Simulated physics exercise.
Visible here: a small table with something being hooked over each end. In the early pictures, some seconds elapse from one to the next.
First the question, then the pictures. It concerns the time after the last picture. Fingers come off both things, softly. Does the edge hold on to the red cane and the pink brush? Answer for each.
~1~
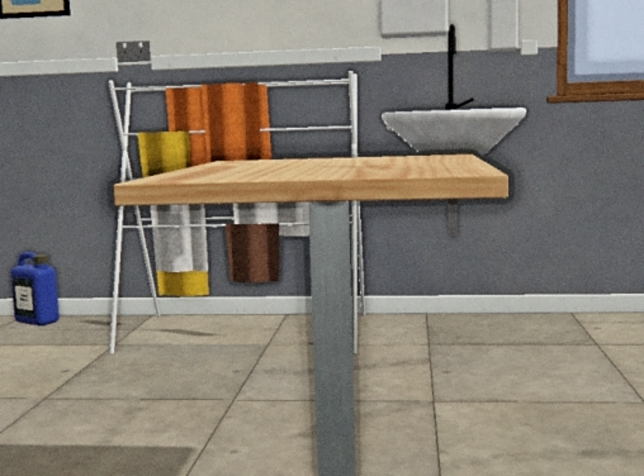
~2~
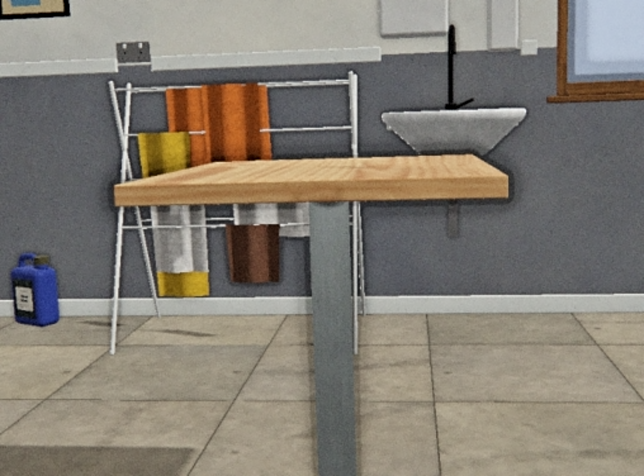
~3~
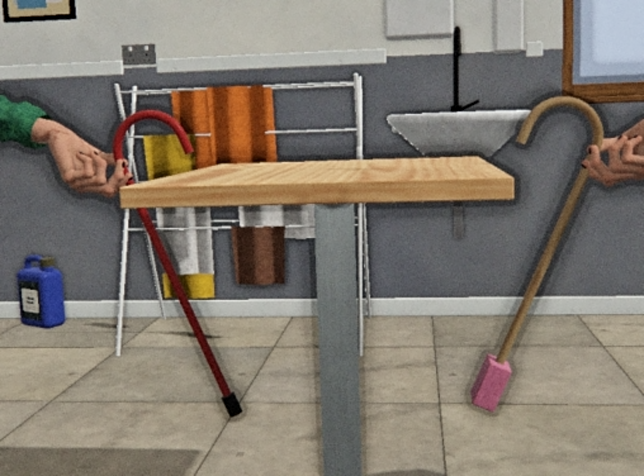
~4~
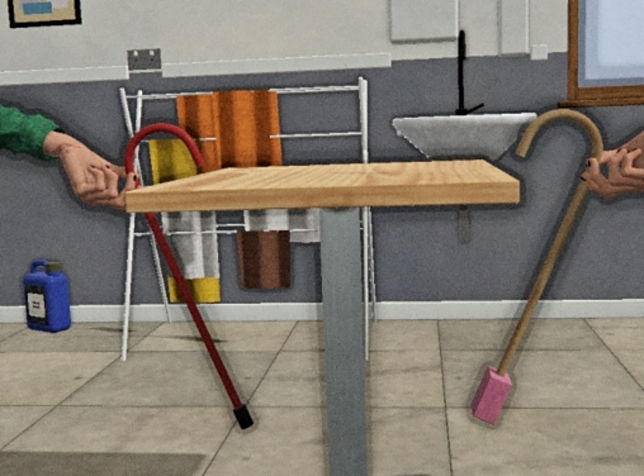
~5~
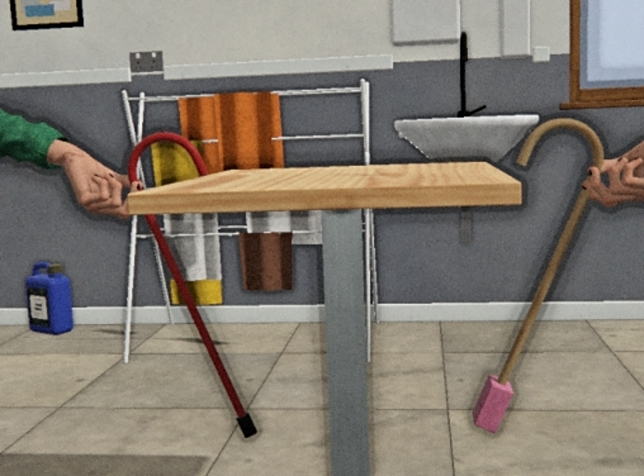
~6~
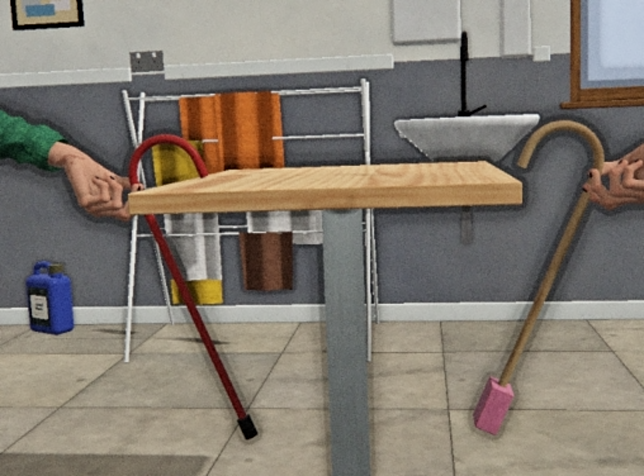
The red cane stays put, the pink brush falls off.
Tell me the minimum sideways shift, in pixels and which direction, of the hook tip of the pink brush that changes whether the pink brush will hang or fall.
Close to 20 pixels leftward.
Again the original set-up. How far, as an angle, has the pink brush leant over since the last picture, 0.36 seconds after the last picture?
10° or so.
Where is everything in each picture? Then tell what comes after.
Table (328, 175), in the first picture.
Table (328, 176), in the second picture.
Still on the way; red cane (200, 261); table (333, 178), in the third picture.
Still on the way; pink brush (515, 263); table (338, 182), in the fourth picture.
Still on the way; red cane (215, 281); table (340, 184), in the fifth picture.
In place, still held; red cane (216, 284); pink brush (517, 274); table (341, 183), in the sixth picture.
Then, 0.36 s on from there, red cane at rest near (215, 284); pink brush at the bottom near (541, 429).
Then, 0.54 s on from there, red cane at rest near (214, 284); pink brush on its way down.
In the end, the red cane stays hooked on the edge, near (216, 284); the pink brush falls to the floor.
